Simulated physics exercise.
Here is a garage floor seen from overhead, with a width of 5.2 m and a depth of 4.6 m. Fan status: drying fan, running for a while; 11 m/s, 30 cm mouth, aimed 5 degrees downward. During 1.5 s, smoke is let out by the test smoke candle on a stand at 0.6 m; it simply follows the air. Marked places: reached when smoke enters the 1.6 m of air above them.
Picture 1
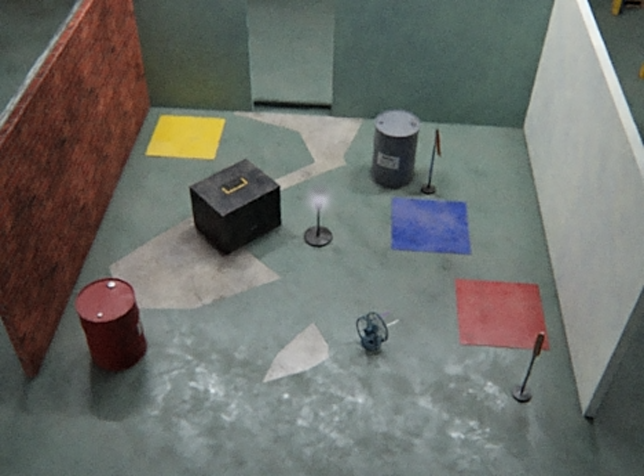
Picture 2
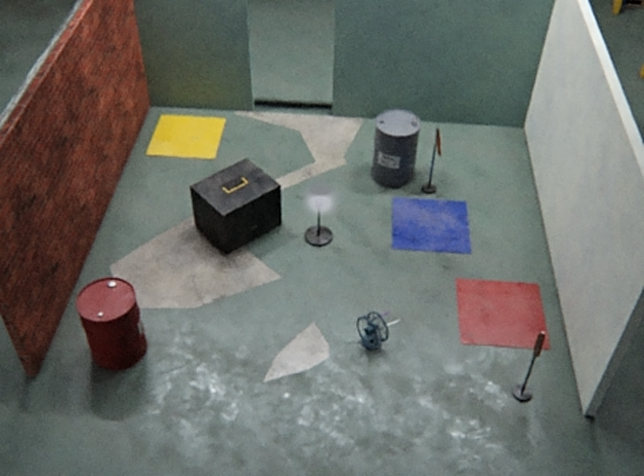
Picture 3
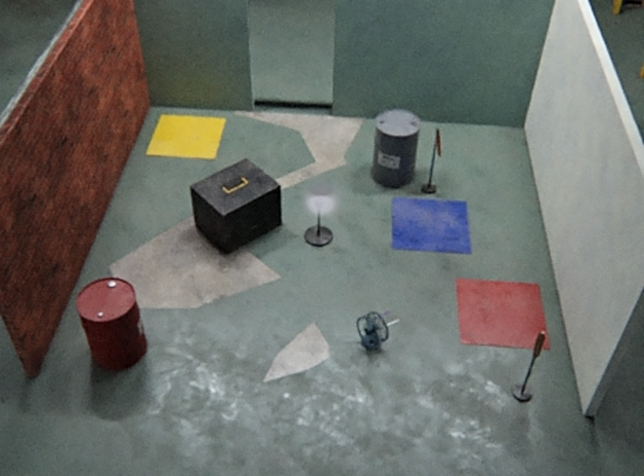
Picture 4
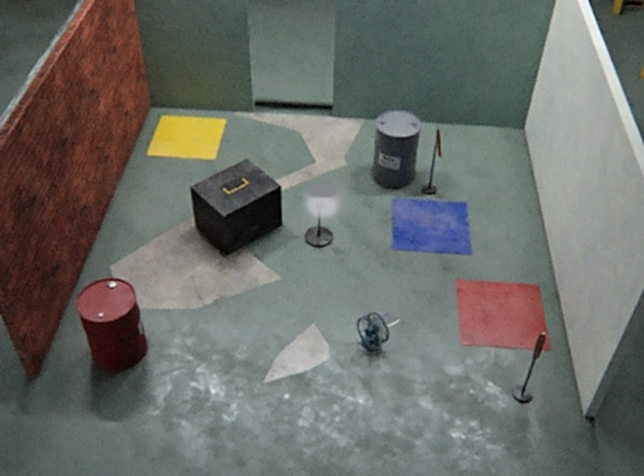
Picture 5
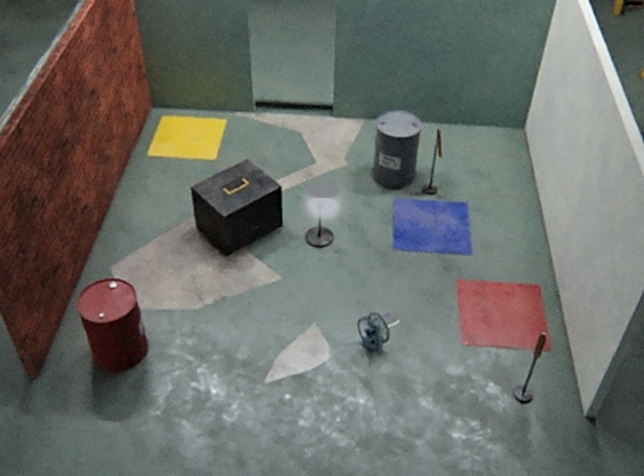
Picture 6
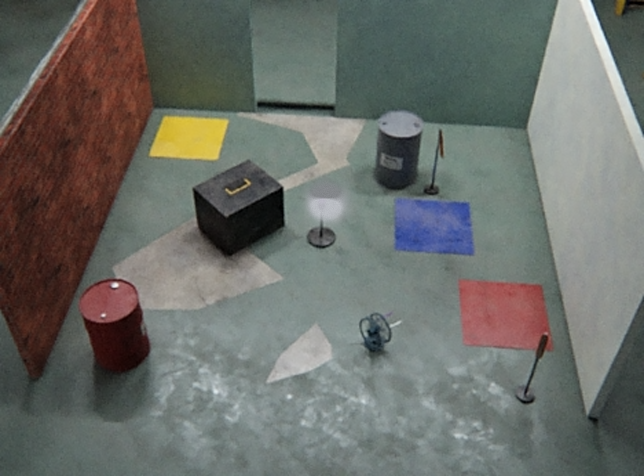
A small puff of pale smoke hovers over a stand in the middle of a green floor, thickening and spreading slightly as the clip goes on. Around it, a black case, a red barrel, a grey barrel, a small fan and coloured squares stay put, and otherwise almost nothing changes.
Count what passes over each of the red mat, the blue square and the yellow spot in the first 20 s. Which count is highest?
Most passes over blue.
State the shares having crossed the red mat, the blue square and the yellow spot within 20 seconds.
About 0 per cent red, 70 per cent blue and 30 per cent yellow.
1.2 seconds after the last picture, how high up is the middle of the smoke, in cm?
About 40 cm up.
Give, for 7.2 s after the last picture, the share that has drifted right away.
Estimated share: Some 0 %.
Then, 1.2 s after the last picture we count, 0 % has passed over the red mat, 0 % over the blue square and 0 % over the yellow spot, with 100 % still about or yet to come, and the middle of the rest is near (332, 205).
Then, 3.2 s after the last picture we count, 0 % has passed over the red mat, 0 % over the blue square and 0 % over the yellow spot, with 100 % still about or yet to come, and the middle of the rest is near (347, 210).
Then, 7.2 s after the last picture we count, 0 % has passed over the red mat, 20 % over the blue square and 0 % over the yellow spot, with 100 % still about or yet to come, and the middle of the rest is near (378, 208).
Then, 19.2 s after the last picture we count, 0 % has passed over the red mat, 74 % over the blue square and 33 % over the yellow spot, with 84 % still about or yet to come, and the middle of the rest is near (187, 105).
